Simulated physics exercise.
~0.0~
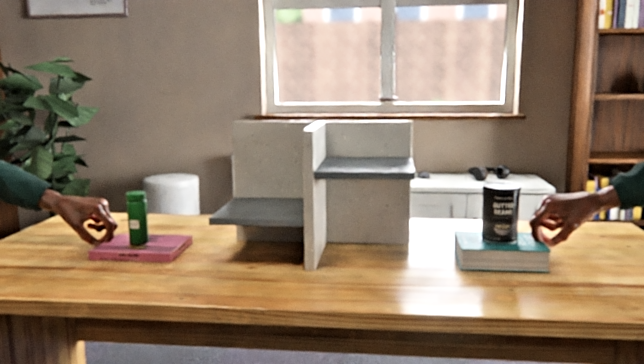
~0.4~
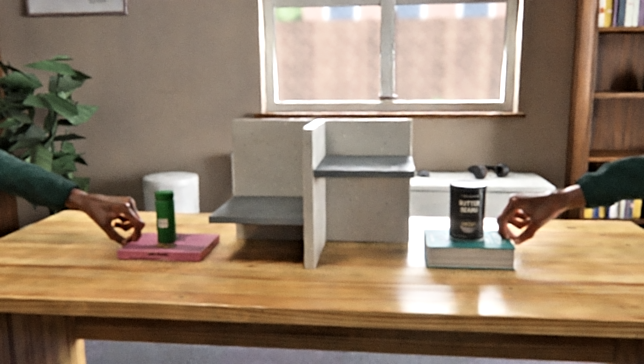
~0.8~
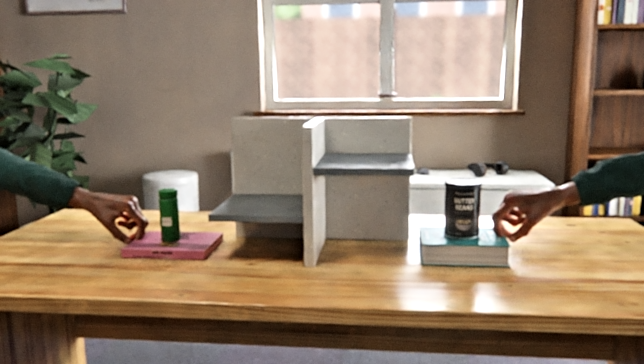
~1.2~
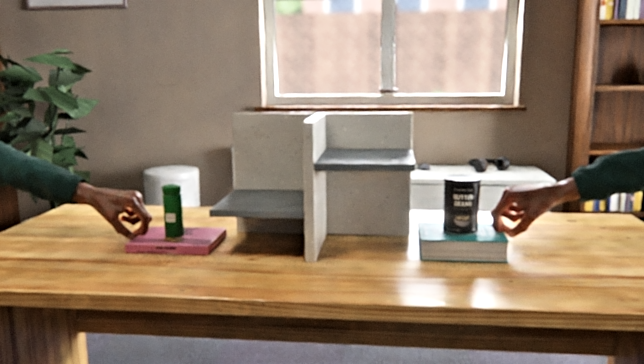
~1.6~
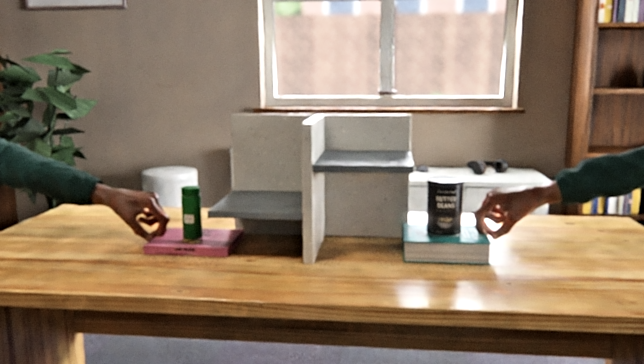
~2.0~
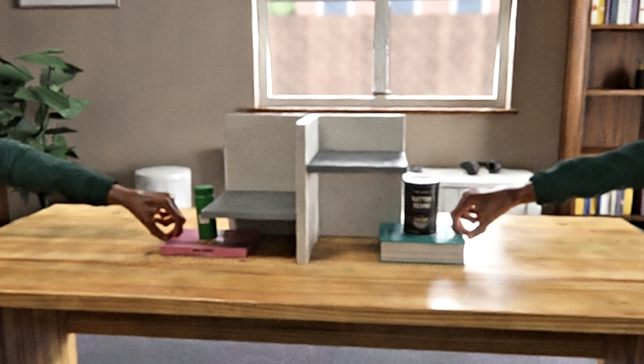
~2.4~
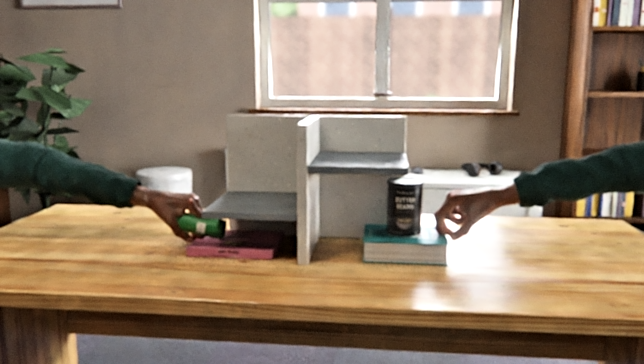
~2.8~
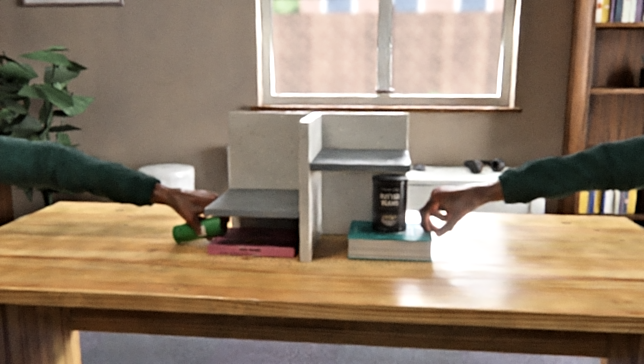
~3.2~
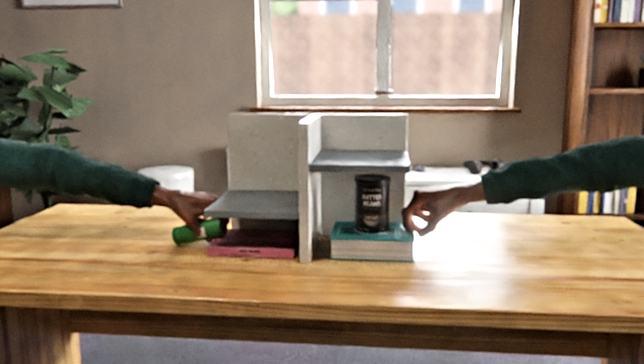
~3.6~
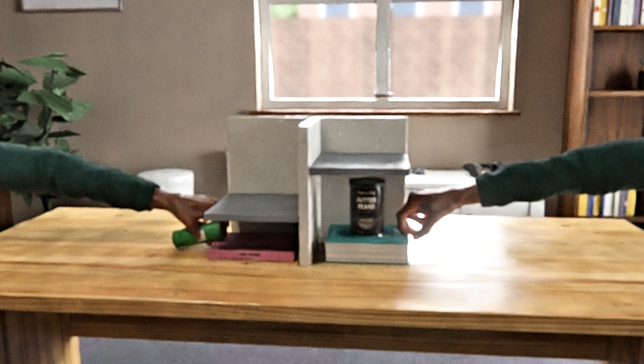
Two hands in dark green sleeves reach in from either side of a wooden table, seen from the front in a room with a window and bookcase, the view swaying slightly. Between them stands a grey stand with a low shelf on the left and a higher one on the right. The left hand pushes a pink packet carrying a green shaker rightward, while the right hand slides a turquoise book bearing a black tin leftward. The shaker meets the lower shelf, tips over and ends on its side at the packet's left end, while the tin passes upright beneath the higher shelf.
